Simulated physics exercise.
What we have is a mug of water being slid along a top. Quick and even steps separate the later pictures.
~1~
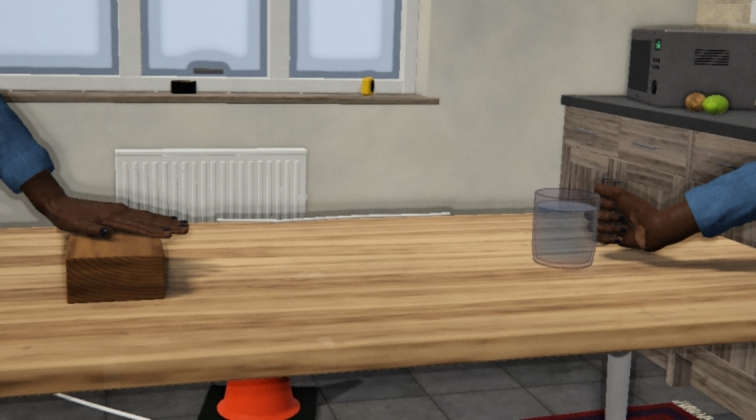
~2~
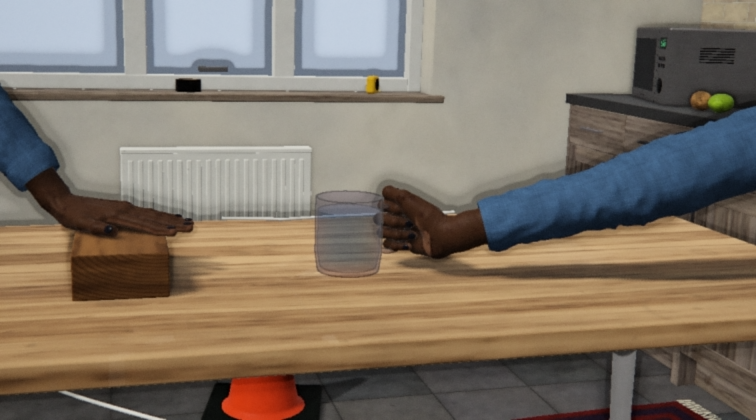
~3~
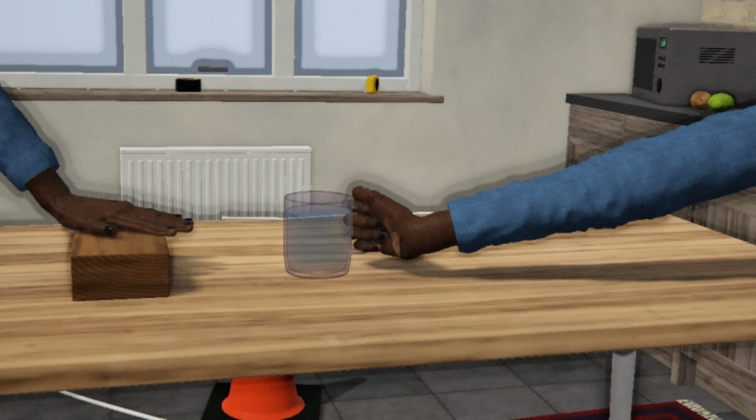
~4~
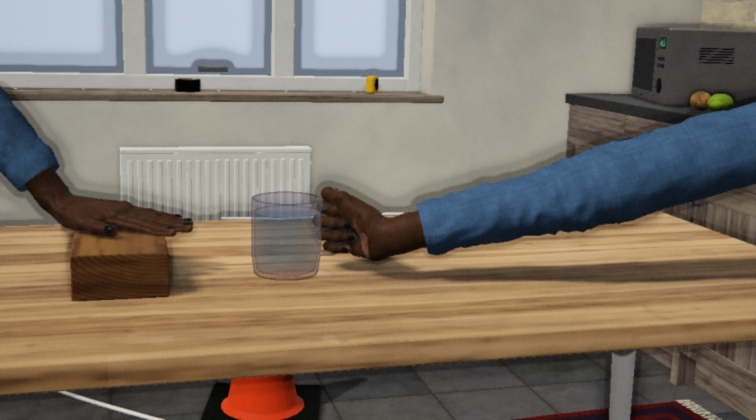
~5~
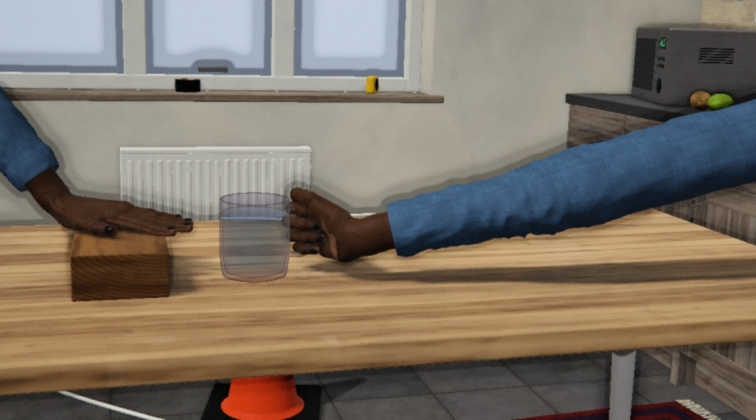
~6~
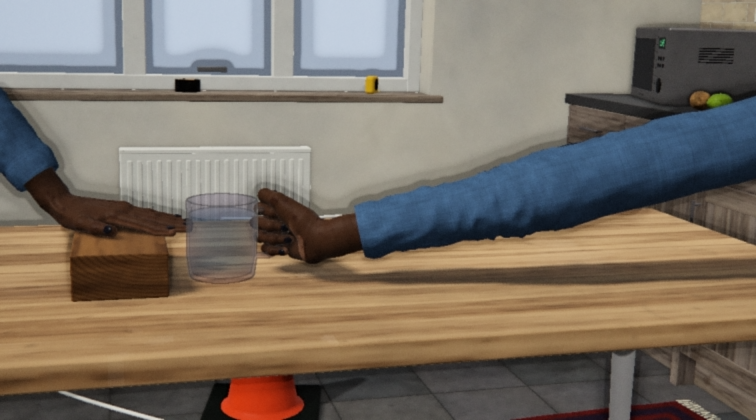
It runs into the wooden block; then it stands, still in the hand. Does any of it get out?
Yes - the liquid pours over.
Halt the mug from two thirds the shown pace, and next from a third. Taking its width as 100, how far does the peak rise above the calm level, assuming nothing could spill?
35 %, then 15 %.
Next, the mug meets the wooden block.
After that, the water surges up the wall; it has slopped over.
Finally, the mug stands at the wooden block; it has slopped over.
